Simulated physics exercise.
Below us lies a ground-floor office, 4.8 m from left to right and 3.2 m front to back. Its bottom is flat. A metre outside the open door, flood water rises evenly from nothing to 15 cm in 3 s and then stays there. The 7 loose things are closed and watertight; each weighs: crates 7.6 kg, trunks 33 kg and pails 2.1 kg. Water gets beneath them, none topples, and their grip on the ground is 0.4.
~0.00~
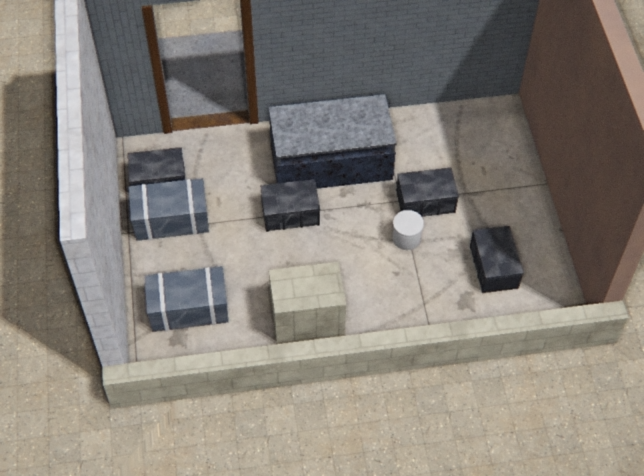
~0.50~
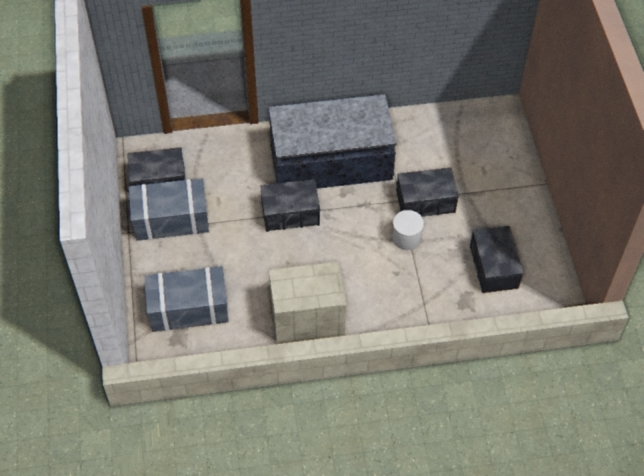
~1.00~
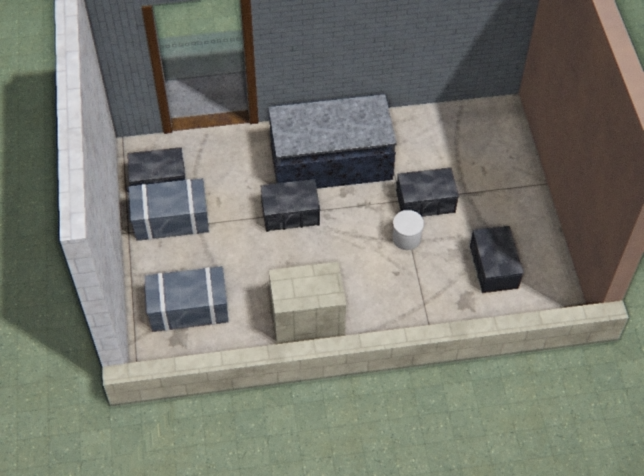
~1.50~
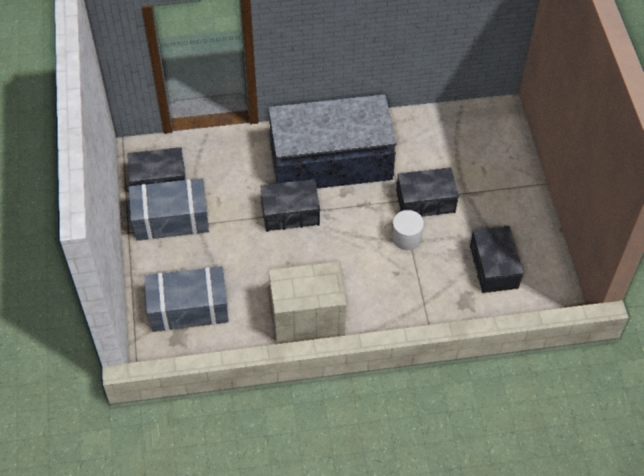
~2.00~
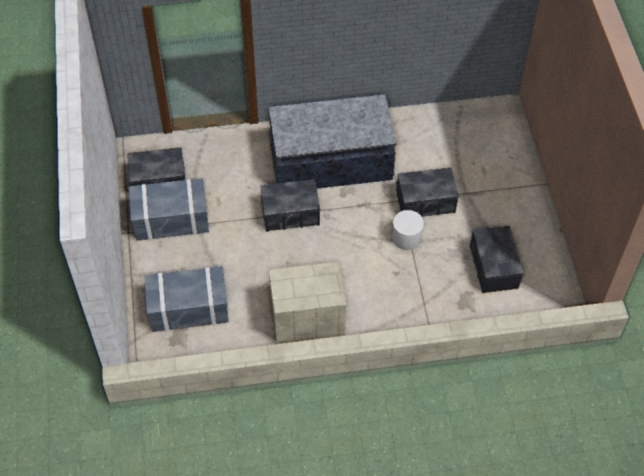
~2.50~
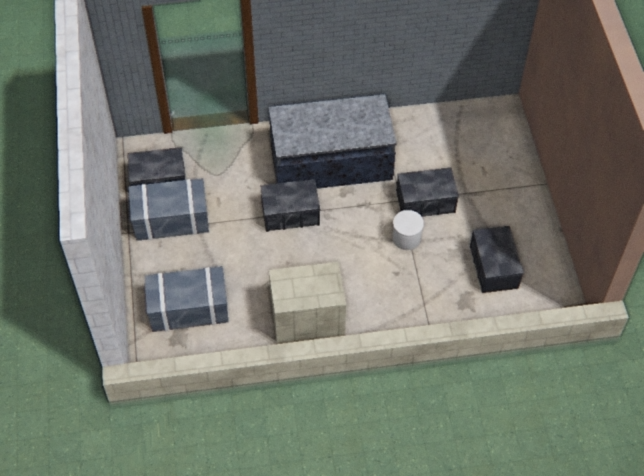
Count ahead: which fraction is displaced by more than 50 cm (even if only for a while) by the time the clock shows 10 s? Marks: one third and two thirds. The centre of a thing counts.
It is under a third.
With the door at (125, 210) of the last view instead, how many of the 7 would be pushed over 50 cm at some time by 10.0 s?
In that case 2 of them.
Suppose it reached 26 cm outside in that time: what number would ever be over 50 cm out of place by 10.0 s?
In that case 7 of them.
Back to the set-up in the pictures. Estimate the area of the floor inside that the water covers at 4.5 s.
Roughly 4.0 m2.
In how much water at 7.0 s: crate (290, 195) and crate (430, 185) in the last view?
About 3 and 1 cm.
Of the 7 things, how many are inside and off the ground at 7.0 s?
At that moment 1.
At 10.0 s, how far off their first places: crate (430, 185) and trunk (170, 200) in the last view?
In turn: 0 cm, 0 cm.
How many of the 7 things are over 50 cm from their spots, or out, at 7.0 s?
I count 1.
After 3.5 s 0 of 7 are over 50 cm from their spots; 0 afloat.
After 4.5 s 0 of 7 are over 50 cm from their spots; 1 afloat.
After 7.0 s 1 of 7 are over 50 cm from their spots; 1 afloat.
After 10.0 s 1 of 7 are over 50 cm from their spots, and 1 have been at some point; 2 afloat.
